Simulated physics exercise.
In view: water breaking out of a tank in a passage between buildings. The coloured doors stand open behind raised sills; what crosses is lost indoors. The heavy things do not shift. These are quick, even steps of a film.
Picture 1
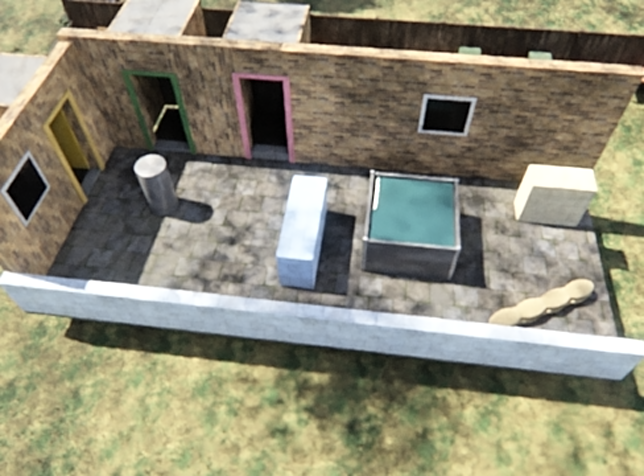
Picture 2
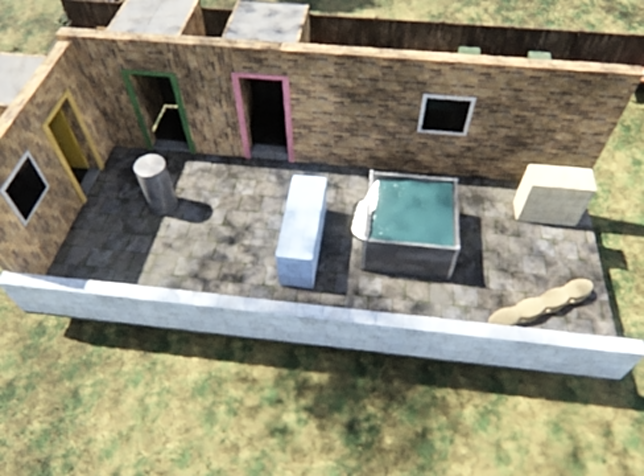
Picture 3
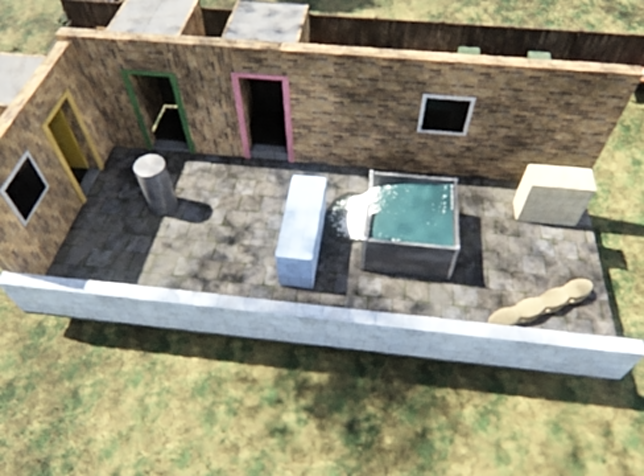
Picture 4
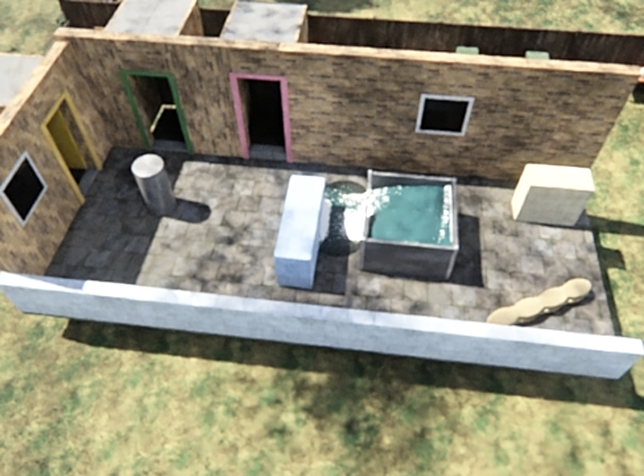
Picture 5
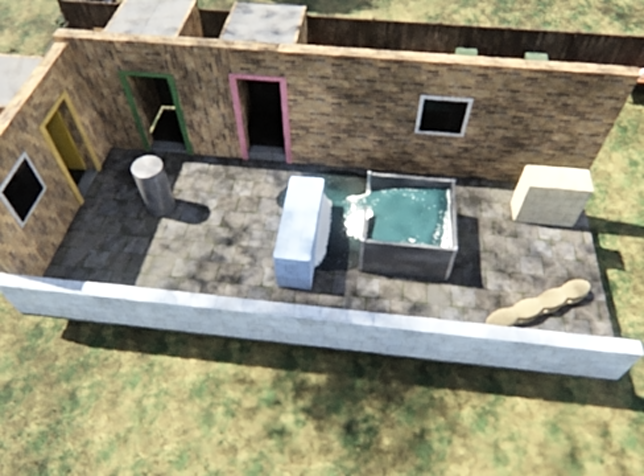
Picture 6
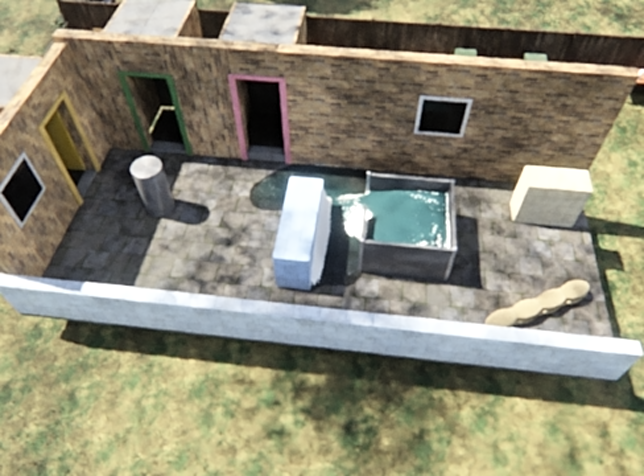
Water burst out of the left side of a square tank in a walled, paved yard, splashed across to a pale block, and spread around behind it while the green and pink doorways stood open.
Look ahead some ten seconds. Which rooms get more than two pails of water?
In the end: The yellow door lets in a lot; the pink door admits no more than that; the green door admits no more than that.
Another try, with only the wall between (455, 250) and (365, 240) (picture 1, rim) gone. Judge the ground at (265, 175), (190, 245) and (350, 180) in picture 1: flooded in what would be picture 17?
As listed: Not flooded, flooded, clear.
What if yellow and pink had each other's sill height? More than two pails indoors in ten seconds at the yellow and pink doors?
My reading: The yellow one stays under, the pink one is over.
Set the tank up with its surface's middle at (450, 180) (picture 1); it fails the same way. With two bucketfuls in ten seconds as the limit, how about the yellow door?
My reading: Yellow door is over.
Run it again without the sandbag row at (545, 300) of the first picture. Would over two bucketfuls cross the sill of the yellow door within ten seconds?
My reading: The yellow one takes more.
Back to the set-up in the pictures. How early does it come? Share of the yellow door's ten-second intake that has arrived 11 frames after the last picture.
Some 0 per cent.
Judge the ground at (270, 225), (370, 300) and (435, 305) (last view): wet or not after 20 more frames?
As listed: Clear, flooded, covered.
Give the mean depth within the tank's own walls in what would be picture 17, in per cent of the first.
I make it 44 per cent.
A moment on, water covers 20 % of the floor; the yellow door not reached, the pink door wet at the sill, nothing in, the green door wet at the sill, nothing in.
Next, water covers 35 % of the floor; the yellow door not reached, the pink door under two buckets in, the green door wet at the sill, nothing in.
Then, water covers 65 % of the floor; the yellow door far over two buckets in, the pink door under two buckets in, the green door wet at the sill, nothing in.
Later, water covers 90 % of the floor; the yellow door far over two buckets in, the pink door under two buckets in, the green door wet at the sill, nothing in.
In the end, water covers 90 % of the floor; the yellow door far over two buckets in, the pink door under two buckets in, the green door wet at the sill, nothing in.
